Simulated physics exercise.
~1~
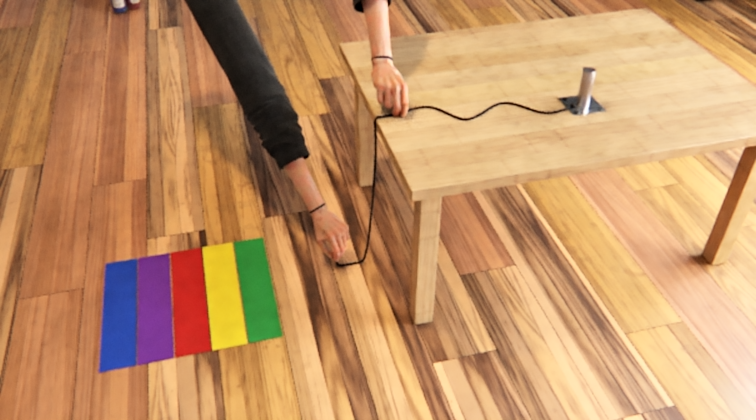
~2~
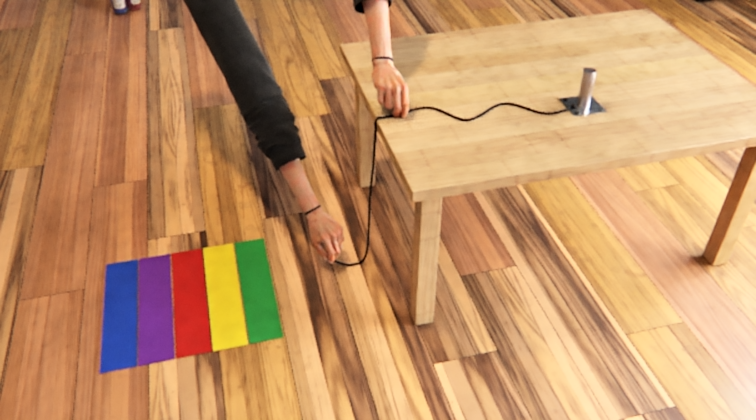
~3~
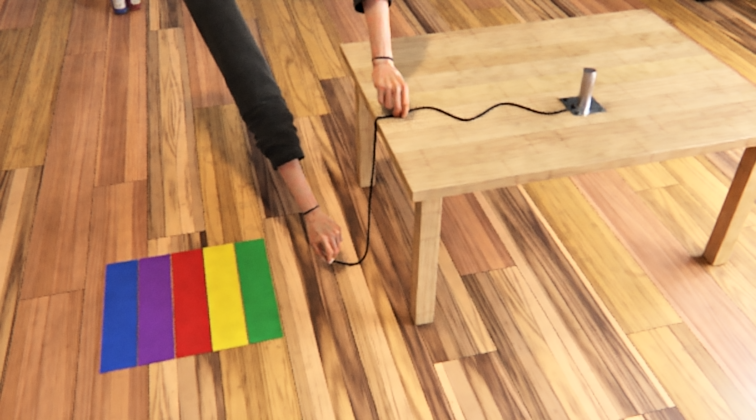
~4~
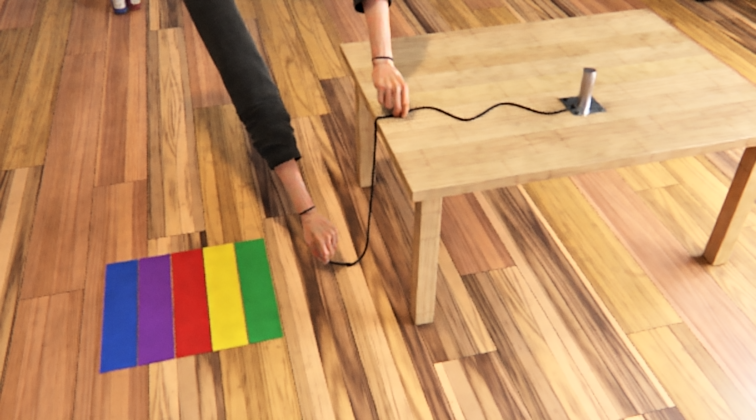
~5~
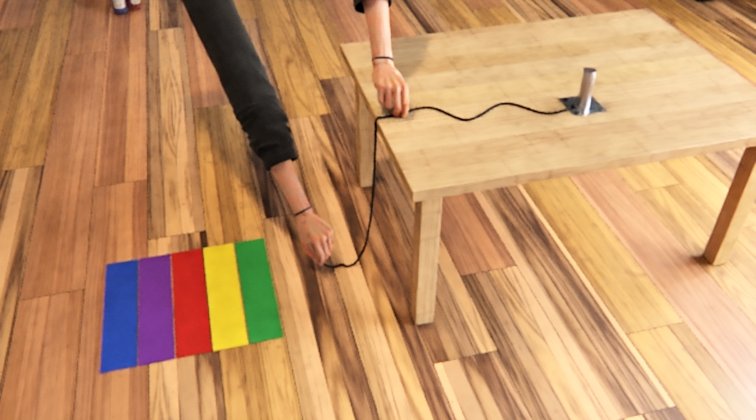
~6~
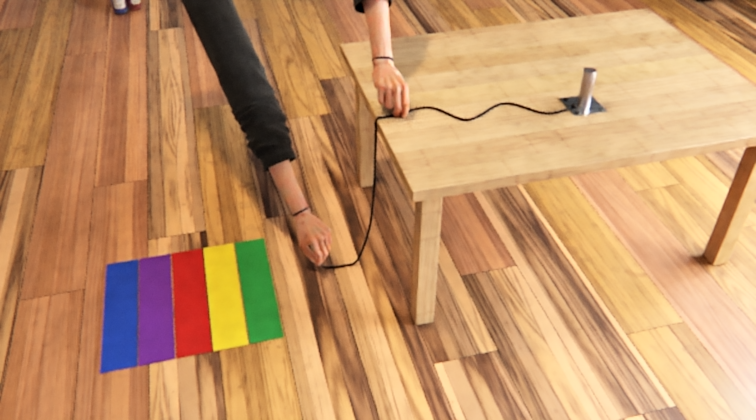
At first, one hand pins a slack black cord at the edge of a wooden bench while the other holds its lower end near the floor, right of a striped colour scale. The lower hand then moves slightly left, drawing the end a little closer to the green stripe.
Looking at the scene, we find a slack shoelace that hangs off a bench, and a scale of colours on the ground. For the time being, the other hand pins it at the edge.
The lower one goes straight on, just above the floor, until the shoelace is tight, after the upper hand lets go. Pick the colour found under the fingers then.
Red is under them.
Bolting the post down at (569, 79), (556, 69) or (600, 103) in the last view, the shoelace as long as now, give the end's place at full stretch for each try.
(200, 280), (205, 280) and (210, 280).
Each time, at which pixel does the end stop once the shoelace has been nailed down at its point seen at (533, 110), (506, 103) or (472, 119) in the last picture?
The places are (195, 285), (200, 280) and (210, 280).
Early on, end near (256, 272); over green.
Midway, end near (213, 280); over yellow.
At the end of the slack, end near (188, 284); over red. Over red.
